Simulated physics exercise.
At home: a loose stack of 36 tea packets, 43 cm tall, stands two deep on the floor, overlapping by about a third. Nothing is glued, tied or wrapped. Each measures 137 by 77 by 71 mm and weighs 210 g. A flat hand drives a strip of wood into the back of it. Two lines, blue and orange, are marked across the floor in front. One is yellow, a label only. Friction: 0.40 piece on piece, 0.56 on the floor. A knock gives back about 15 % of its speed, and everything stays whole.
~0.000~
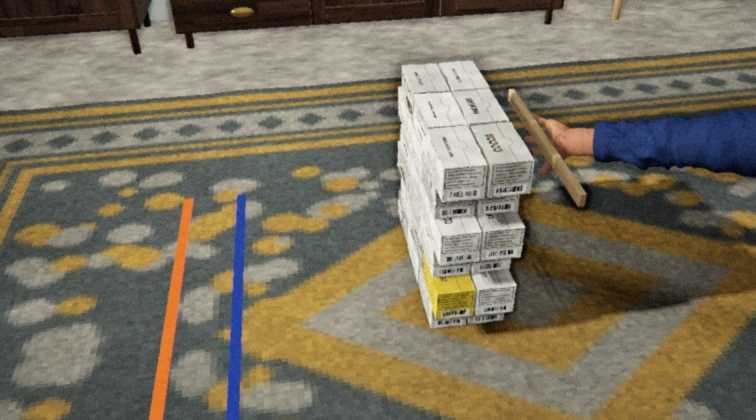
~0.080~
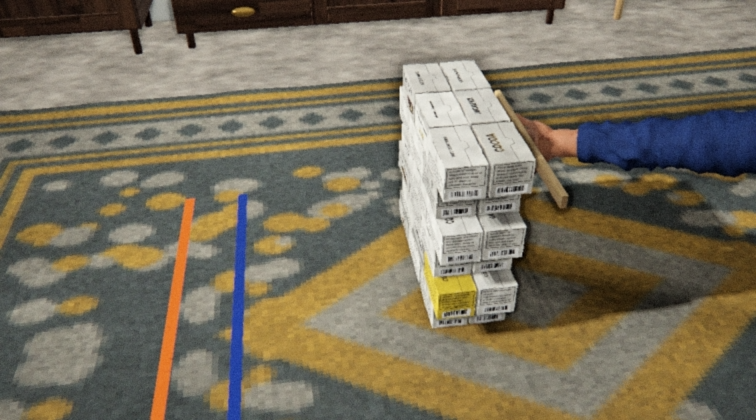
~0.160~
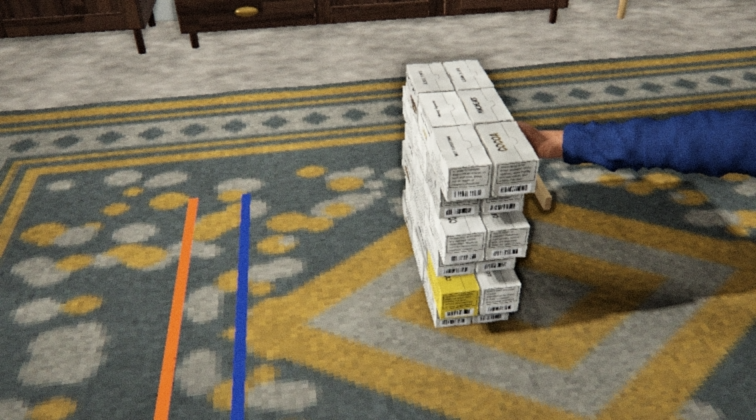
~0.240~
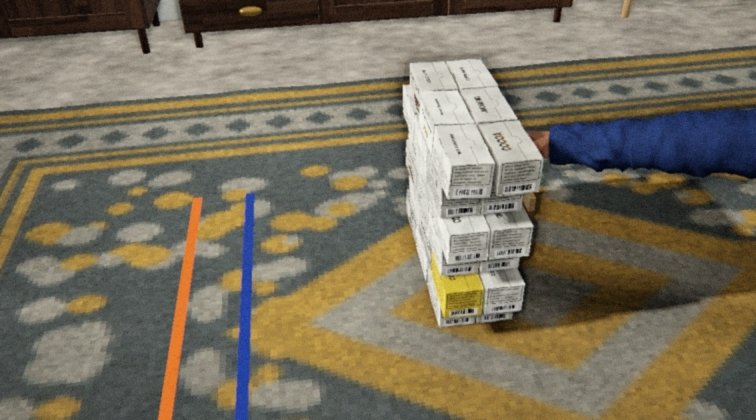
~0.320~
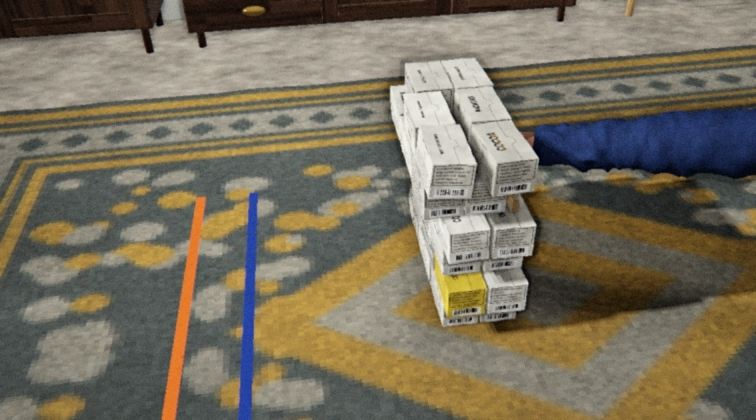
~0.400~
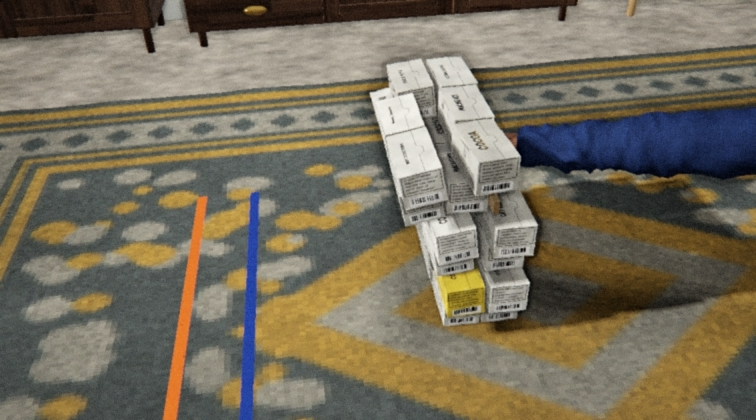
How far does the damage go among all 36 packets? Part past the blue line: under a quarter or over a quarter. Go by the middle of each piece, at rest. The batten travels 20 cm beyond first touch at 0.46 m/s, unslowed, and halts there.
Ending past the blue line: Less than a quarter.
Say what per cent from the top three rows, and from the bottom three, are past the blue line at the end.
Top 30, bottom 0 per cent.
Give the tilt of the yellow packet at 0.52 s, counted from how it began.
Roughly 0°.
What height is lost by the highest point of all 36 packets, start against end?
Some 14 cm lower.
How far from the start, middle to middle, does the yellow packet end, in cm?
Moved: Yellow 0.
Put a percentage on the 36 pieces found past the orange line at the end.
About 5 per cent.
By 0.52 s, none of the 36 packets past the blue line, 21 disturbed.
By 0.90 s, 4 of the 36 packets past the blue line.
When it is over (1.7 s), 5 of the 36 packets past the blue line; yellow packet moved 9 mm. That is 14 per cent. In pixels of the last frame, middles, yellow packet near (458, 282).
